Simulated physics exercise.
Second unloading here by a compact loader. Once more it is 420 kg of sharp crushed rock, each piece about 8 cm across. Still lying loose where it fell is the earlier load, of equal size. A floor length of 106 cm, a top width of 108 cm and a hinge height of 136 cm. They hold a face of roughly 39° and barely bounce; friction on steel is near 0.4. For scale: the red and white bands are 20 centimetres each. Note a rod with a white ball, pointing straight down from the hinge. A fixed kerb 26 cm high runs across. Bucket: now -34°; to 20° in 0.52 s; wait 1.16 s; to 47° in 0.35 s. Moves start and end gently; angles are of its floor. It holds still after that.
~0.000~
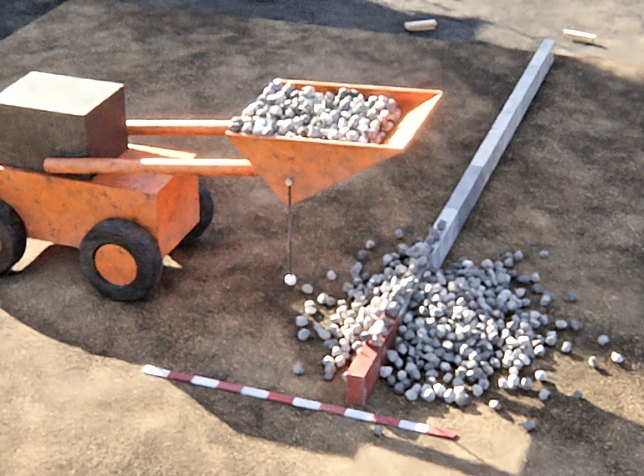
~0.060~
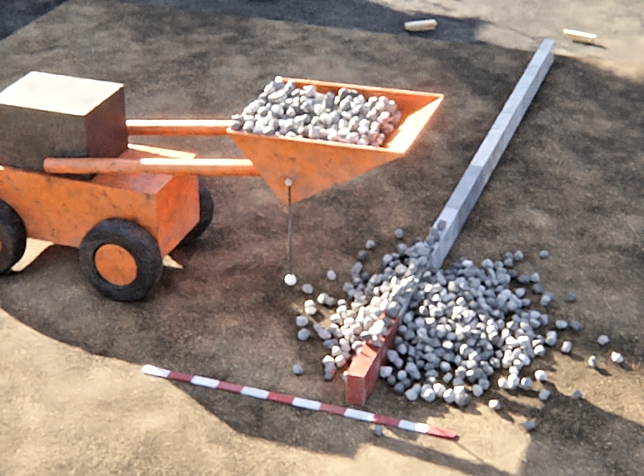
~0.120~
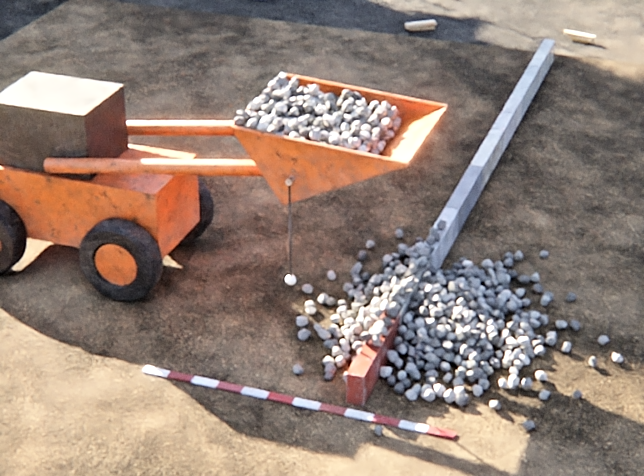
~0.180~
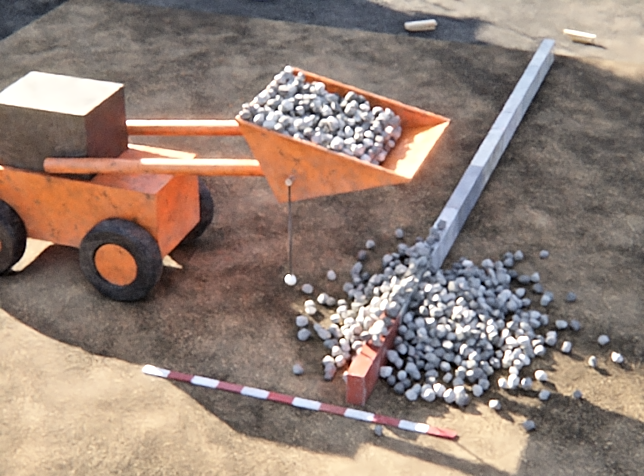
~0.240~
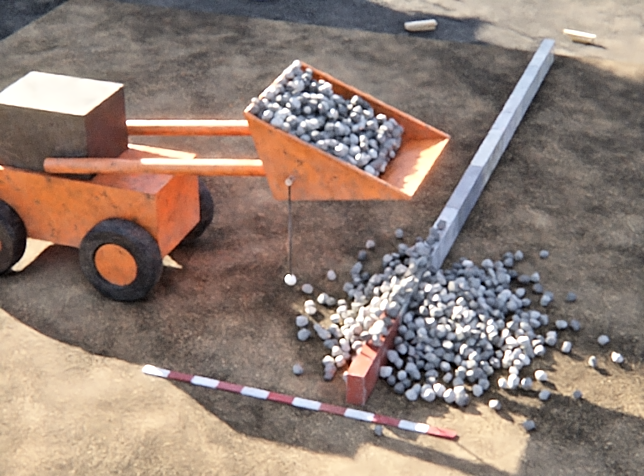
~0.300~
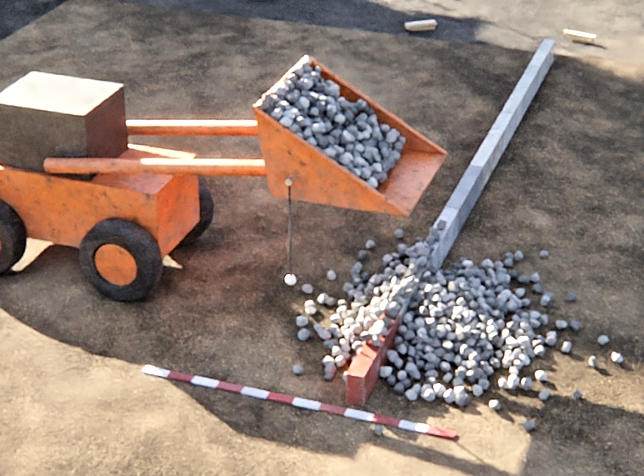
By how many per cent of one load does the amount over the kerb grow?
It grows by about 63 per cent of one load.
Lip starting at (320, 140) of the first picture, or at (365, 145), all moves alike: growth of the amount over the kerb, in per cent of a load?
I'd expect near 5 per cent first and near 35 per cent next.
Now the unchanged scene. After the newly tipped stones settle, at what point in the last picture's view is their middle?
The middle ends up near (428, 300).
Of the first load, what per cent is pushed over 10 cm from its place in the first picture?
I'd say roughly 5 per cent of them.
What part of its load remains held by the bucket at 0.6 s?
That works out to about 100 %.
After 0.4 s the floor is at 13°; in per cent of one load, 100 in the bucket, 31 on this side of the kerb, 69 over the kerb; the foremost stones are at (592, 354).
After 0.6 s the floor is at 20°; in per cent of one load, 100 in the bucket, 31 on this side of the kerb, 69 over the kerb; the foremost stones are at (592, 354).
After 2.5 s the floor is at 47°; in per cent of one load, 5 in the bucket, 65 on this side of the kerb, 130 over the kerb; the foremost stones are at (614, 366).
After 5.2 s the floor is at 47°; in per cent of one load, 0 in the bucket, 67 on this side of the kerb, 133 over the kerb; the foremost stones are at (614, 366). Net gain over the kerb, 63.
